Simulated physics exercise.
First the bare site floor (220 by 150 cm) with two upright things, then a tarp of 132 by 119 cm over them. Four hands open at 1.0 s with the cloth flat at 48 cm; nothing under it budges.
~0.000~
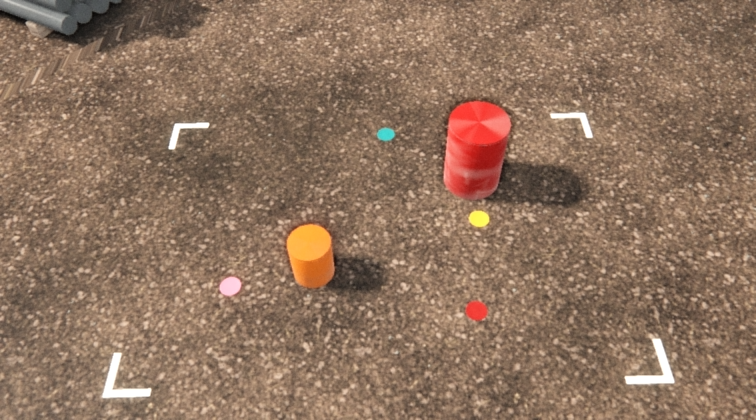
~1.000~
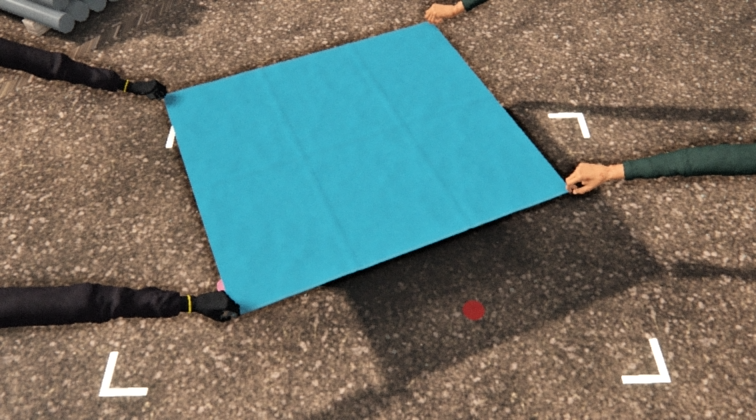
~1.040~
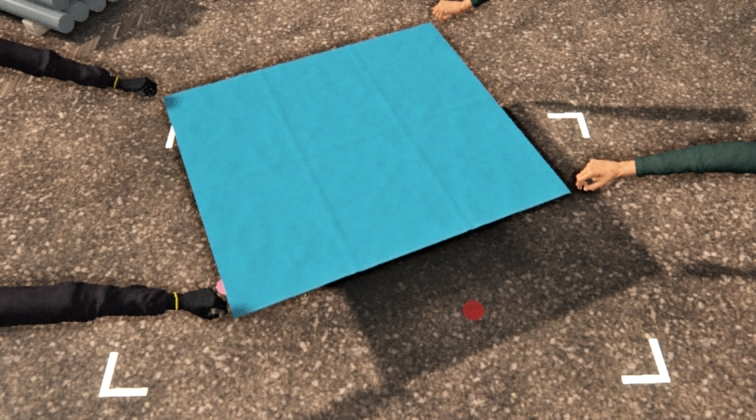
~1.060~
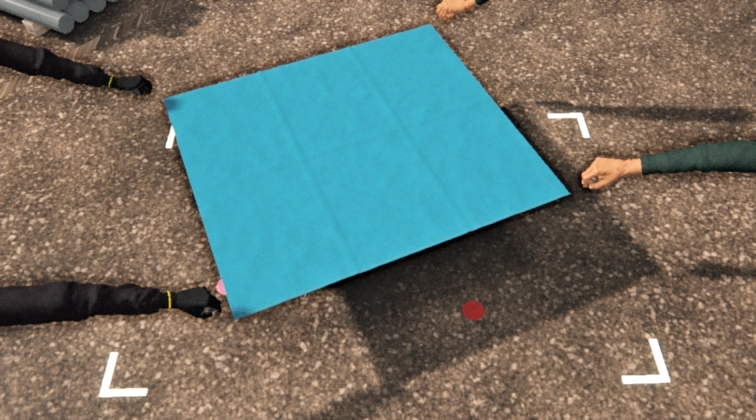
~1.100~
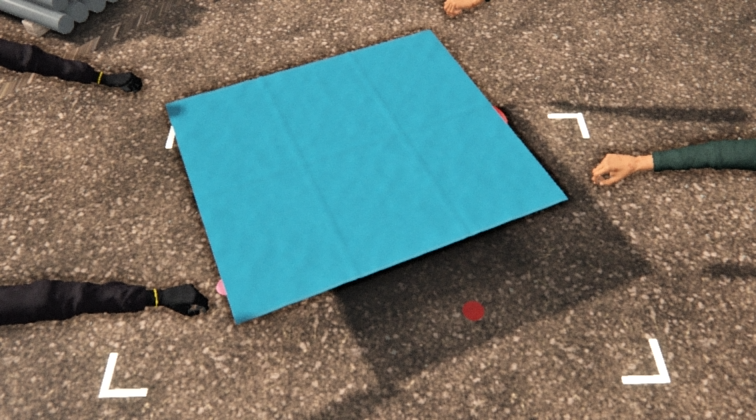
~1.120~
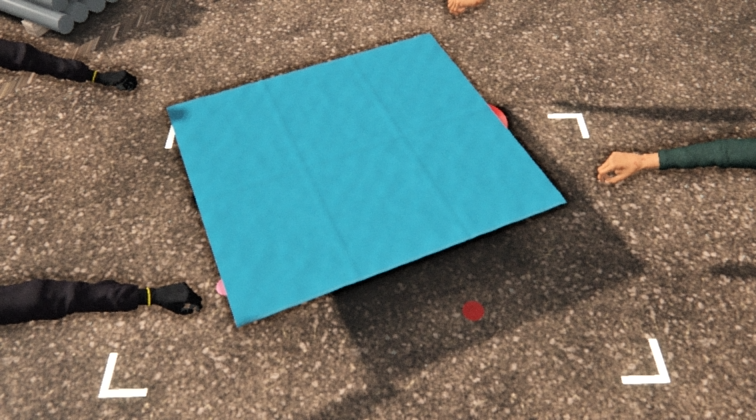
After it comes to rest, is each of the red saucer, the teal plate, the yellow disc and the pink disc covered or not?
Result: Red saucer still shows, teal plate ends under the cloth, yellow disc vanishes under it, pink disc stays uncovered.
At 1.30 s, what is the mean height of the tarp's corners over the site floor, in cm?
About 12 cm.
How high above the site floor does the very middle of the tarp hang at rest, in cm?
Some 2 cm up.
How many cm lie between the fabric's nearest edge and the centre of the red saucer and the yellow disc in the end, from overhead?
About 22 cm, 6 cm.
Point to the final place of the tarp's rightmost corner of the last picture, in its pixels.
Around (498, 218).
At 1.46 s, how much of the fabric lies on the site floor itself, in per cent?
Some 15 per cent.
At 1.3 s, 0 % of it is down, spanning 161 by 150 cm, above teal plate, yellow disc.
At 1.5 s, 15 % of it is down, spanning 144 by 129 cm, above teal plate, yellow disc.
At 1.6 s, 20 % of it is down, spanning 137 by 131 cm, above teal plate, yellow disc.
At 1.8 s, 25 % of it is down, spanning 144 by 130 cm, above teal plate, yellow disc.
At 3.3 s, 25 % of it is down, spanning 147 by 130 cm, above teal plate, yellow disc.
